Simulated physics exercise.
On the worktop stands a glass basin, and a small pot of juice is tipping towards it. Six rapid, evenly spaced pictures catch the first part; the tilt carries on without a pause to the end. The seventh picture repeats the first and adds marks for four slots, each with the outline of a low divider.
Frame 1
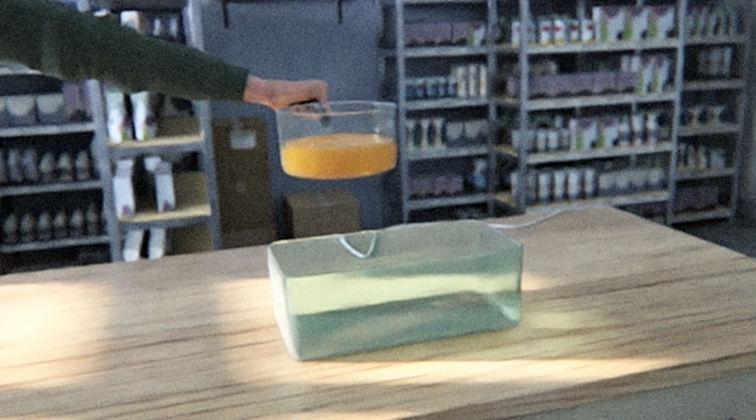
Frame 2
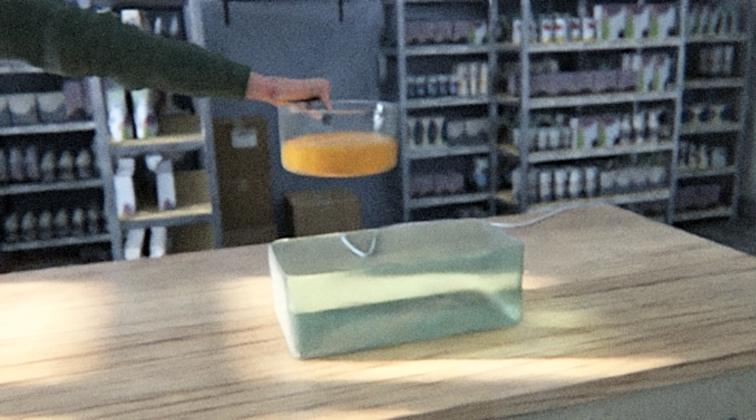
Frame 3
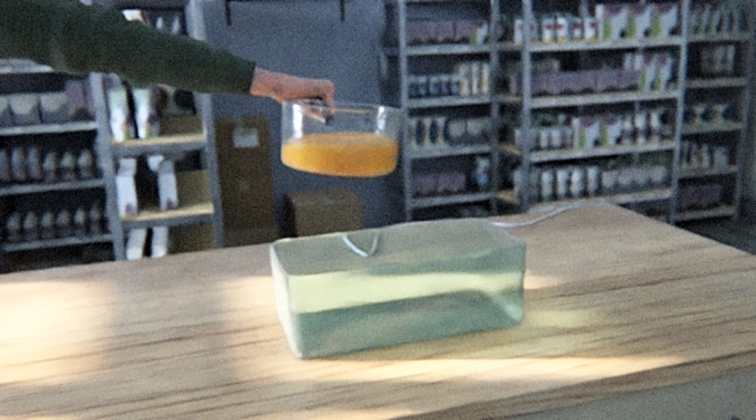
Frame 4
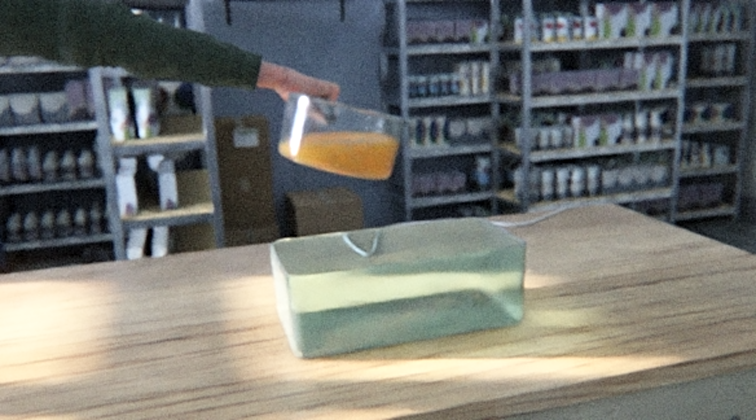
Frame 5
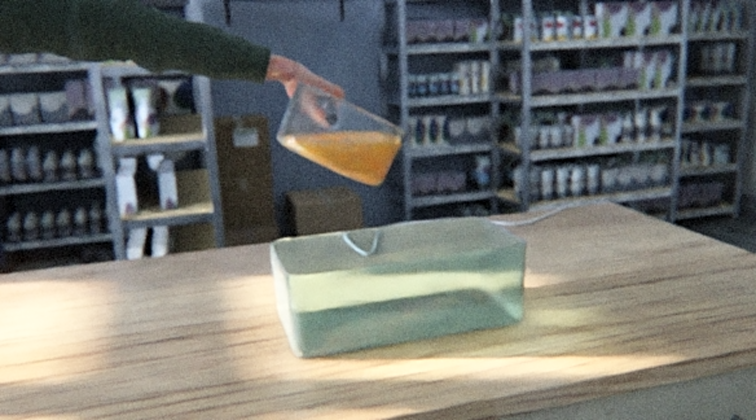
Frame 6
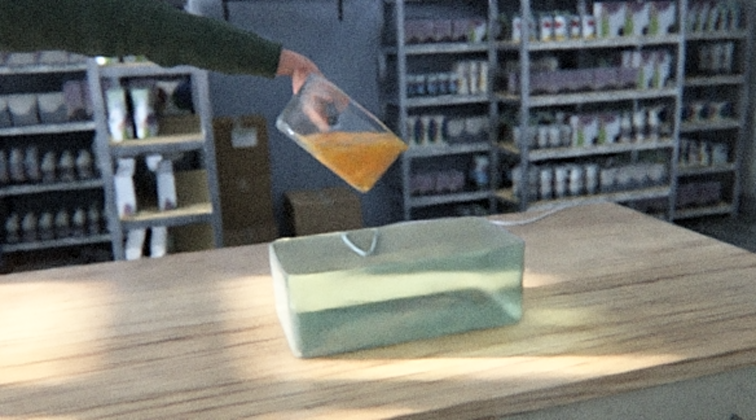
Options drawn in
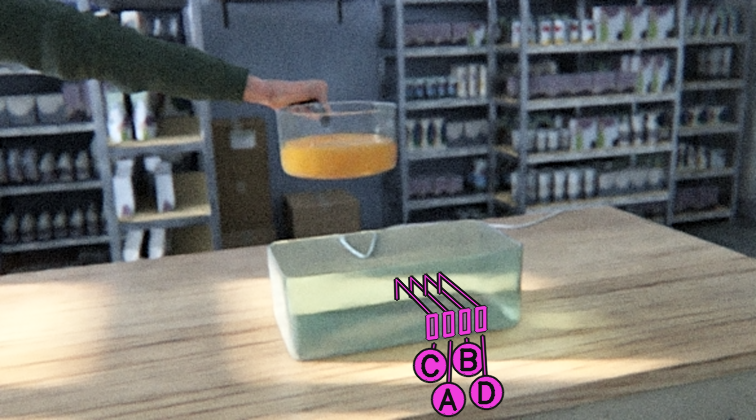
Above a glass basin on a wooden worktop, a hand steadily tilts a pot of orange juice rightward.
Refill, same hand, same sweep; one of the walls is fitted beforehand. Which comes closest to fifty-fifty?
The best slot is A.
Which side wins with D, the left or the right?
The left one.
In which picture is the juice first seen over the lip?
In picture 6.
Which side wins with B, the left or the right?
More ends on the left.
On the marked copy, A at (450, 341); B at (466, 338); C at (434, 344); D at (482, 336).
If A is chosen, about 46 % ends left of the wall and 53 % right of it.
If B is chosen, about 74 % ends left of the wall and 25 % right of it.
If C is chosen, about 29 % ends left of the wall and 71 % right of it.
If D is chosen, about 92 % ends left of the wall and 7 % right of it.
